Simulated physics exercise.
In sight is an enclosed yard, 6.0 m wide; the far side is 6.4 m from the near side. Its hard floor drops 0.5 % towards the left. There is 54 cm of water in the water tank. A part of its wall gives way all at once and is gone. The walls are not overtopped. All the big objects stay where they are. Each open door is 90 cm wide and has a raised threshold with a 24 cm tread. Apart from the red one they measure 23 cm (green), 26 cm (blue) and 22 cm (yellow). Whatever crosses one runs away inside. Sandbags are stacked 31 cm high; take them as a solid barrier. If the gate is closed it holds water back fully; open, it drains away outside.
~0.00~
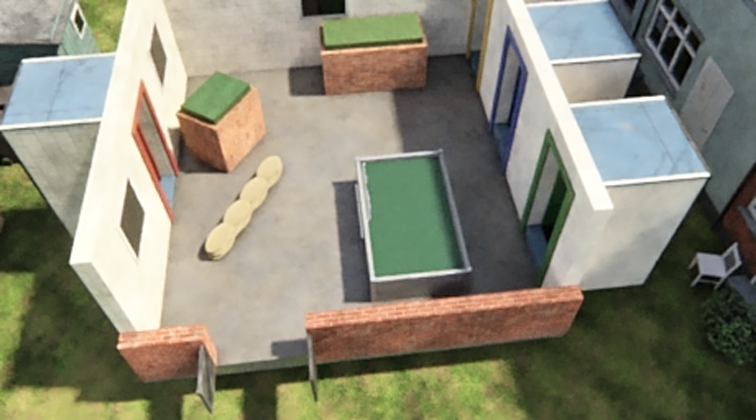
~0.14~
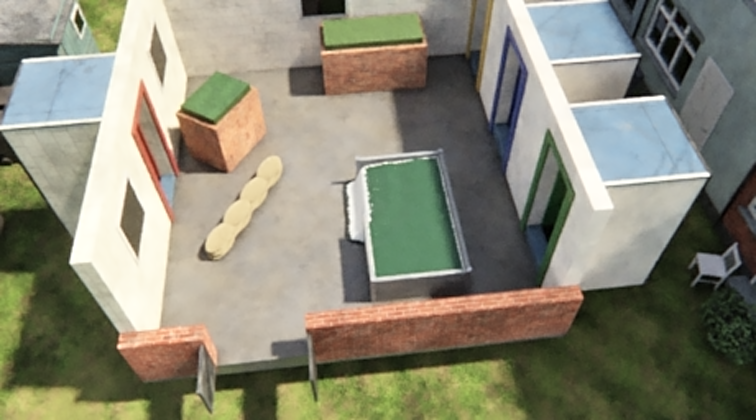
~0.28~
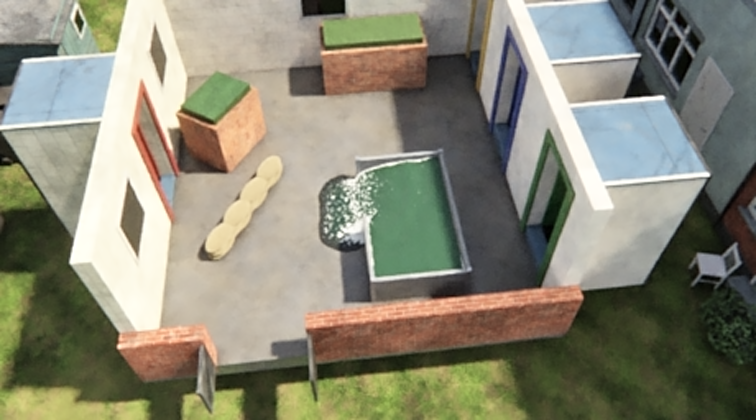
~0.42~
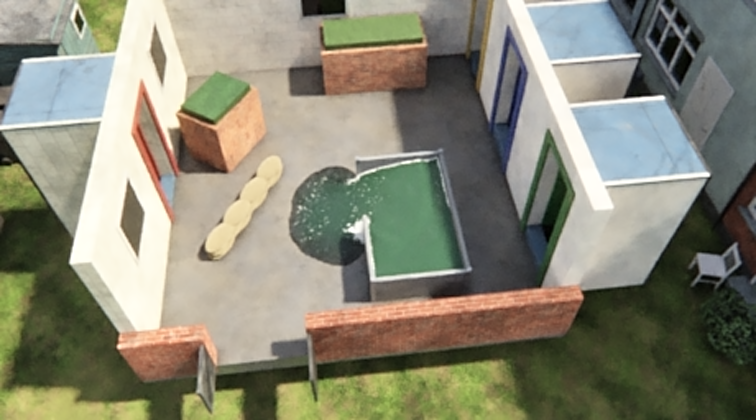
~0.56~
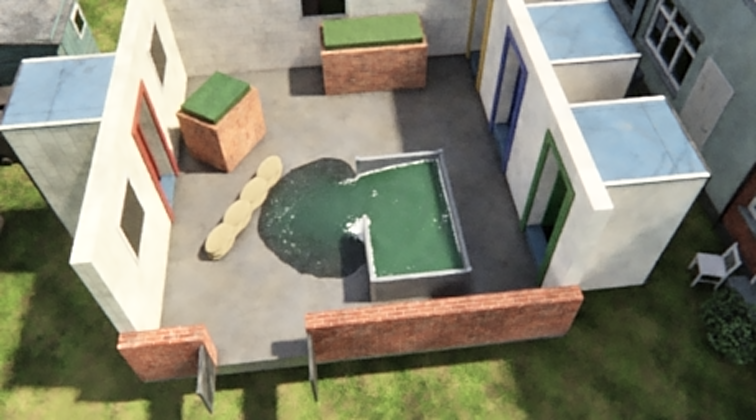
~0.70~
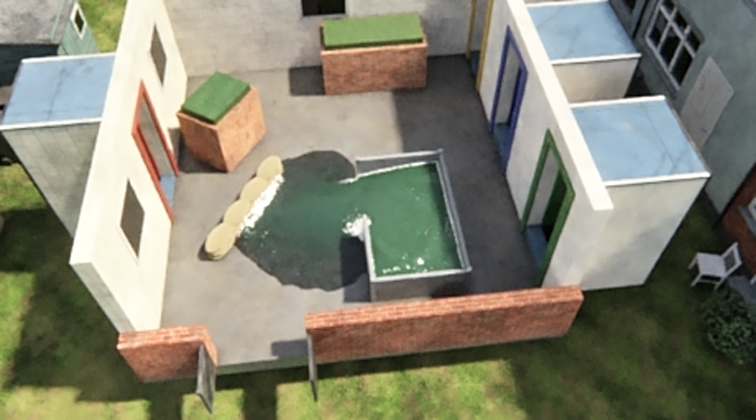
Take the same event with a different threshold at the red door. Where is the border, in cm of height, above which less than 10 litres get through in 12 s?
It would have to be roughly 6.5 cm high.
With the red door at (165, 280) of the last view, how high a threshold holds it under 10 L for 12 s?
About 8.5 cm.
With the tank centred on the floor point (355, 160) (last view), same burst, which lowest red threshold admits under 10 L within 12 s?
Some 13.5 cm.
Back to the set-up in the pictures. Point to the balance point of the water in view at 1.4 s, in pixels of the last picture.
At about (367, 227).
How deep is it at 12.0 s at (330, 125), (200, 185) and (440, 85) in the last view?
In that order: 4, 7 and 3 cm.
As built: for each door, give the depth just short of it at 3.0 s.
Depths in cm: Red 0, green 0, blue 0, yellow 0.
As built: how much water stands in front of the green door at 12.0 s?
Roughly 0.0 cm deep.
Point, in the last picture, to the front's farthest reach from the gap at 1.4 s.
At about (174, 303).
After 1.4 s water covers 20 % of the floor, deepest (35 cm) near (275, 196); it has not reached the red door.
After 3.0 s water covers 40 % of the floor, deepest (23 cm) near (275, 196); it has not reached the red door.
After 12.0 s water covers 80 % of the floor, deepest (8 cm) near (187, 79); 7 cm at the red door, 0 litres in over its 10 cm threshold.
At the red door as built, the water arrived by 3.9 s and peaked near 9 cm at 8.4 s.
With a threshold of 6 cm, 14 litres would have come in within the 12 s; with 8 cm, 4 litres. So under 10 litres takes about 6.5 cm.
